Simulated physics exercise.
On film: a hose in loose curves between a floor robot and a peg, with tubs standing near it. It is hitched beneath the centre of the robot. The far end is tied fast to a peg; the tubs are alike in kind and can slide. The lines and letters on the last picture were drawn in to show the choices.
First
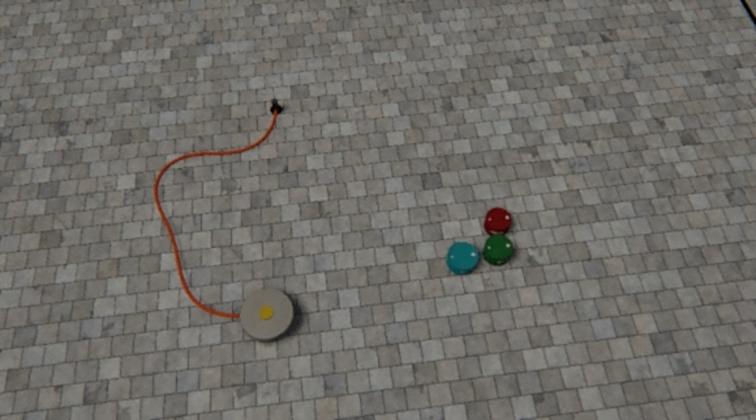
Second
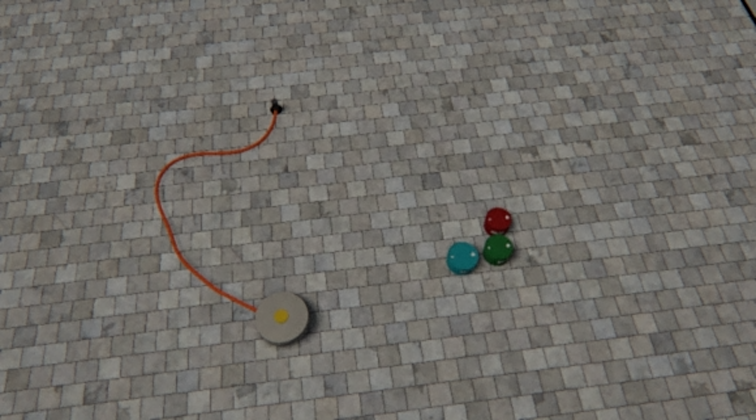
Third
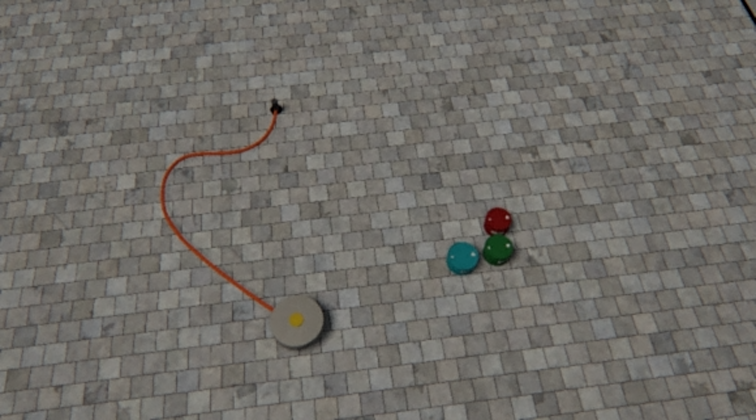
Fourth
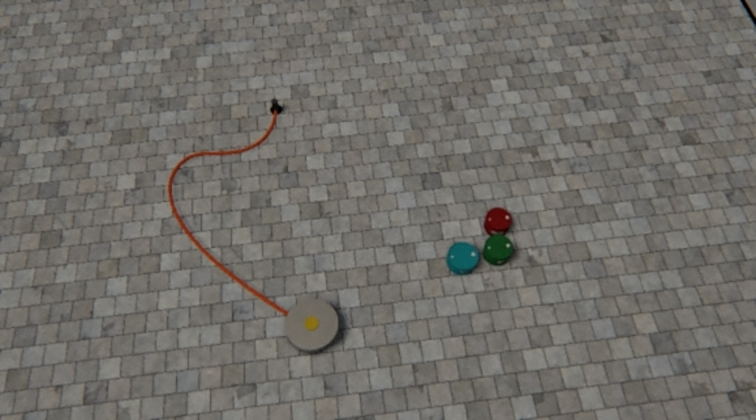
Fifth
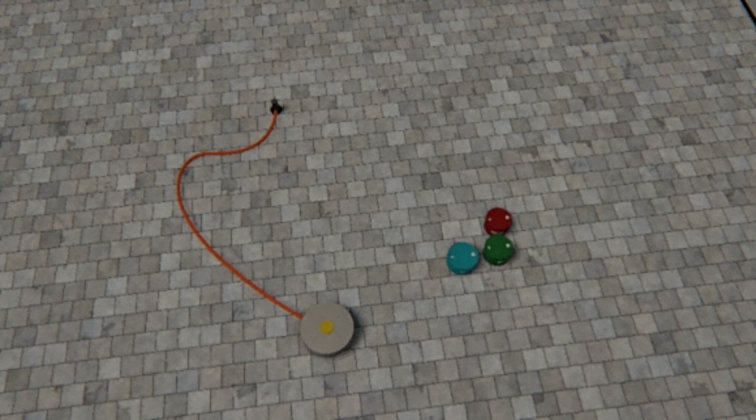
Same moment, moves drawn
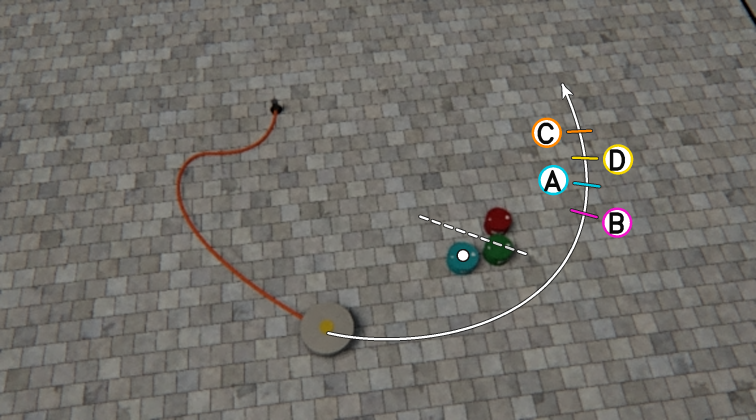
At first, a round grey robot with a yellow centre sits at the lower left, an orange hose curving loosely from it up to a small dark peg. It then glides steadily right and slightly downward, drawing the hose's lower bends straighter, while the red, green and turquoise tubs stay still.
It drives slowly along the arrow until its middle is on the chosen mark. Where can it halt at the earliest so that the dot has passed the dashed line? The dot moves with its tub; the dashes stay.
Mark B.
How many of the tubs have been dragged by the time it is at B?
Three.
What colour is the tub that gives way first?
Turquoise.
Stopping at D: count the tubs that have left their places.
Three.
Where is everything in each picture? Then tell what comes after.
The first frame shows turquoise tub (462, 259); red tub (497, 222); green tub (498, 250).
The second frame shows robot (283, 320); turquoise tub (462, 259).
The third frame shows robot (298, 323); green tub (498, 250).
The fourth frame shows robot (313, 327); turquoise tub (462, 259).
The fifth frame shows robot (328, 330); green tub (498, 250); peg (275, 106); turquoise tub (462, 259).
On the marked copy, A at (587, 185); B at (584, 214); C at (579, 131); D at (585, 158); the dashed line at (471, 235); the route from (328, 333) via (562, 265) to (563, 85); the white dot at (463, 255).
Taking B. A third of the way, robot (448, 330); turquoise tub (462, 259).
Two thirds of the way, robot (548, 281); turquoise tub (462, 259).
When it is over, robot (586, 210); turquoise tub (472, 227); red tub (498, 210); green tub (501, 233); the dot on the turquoise tub is over the dashed line.
As for the rest, A does it too, but is farther than needed; C does it too, but is farther than needed; D does it too, but is farther than needed.
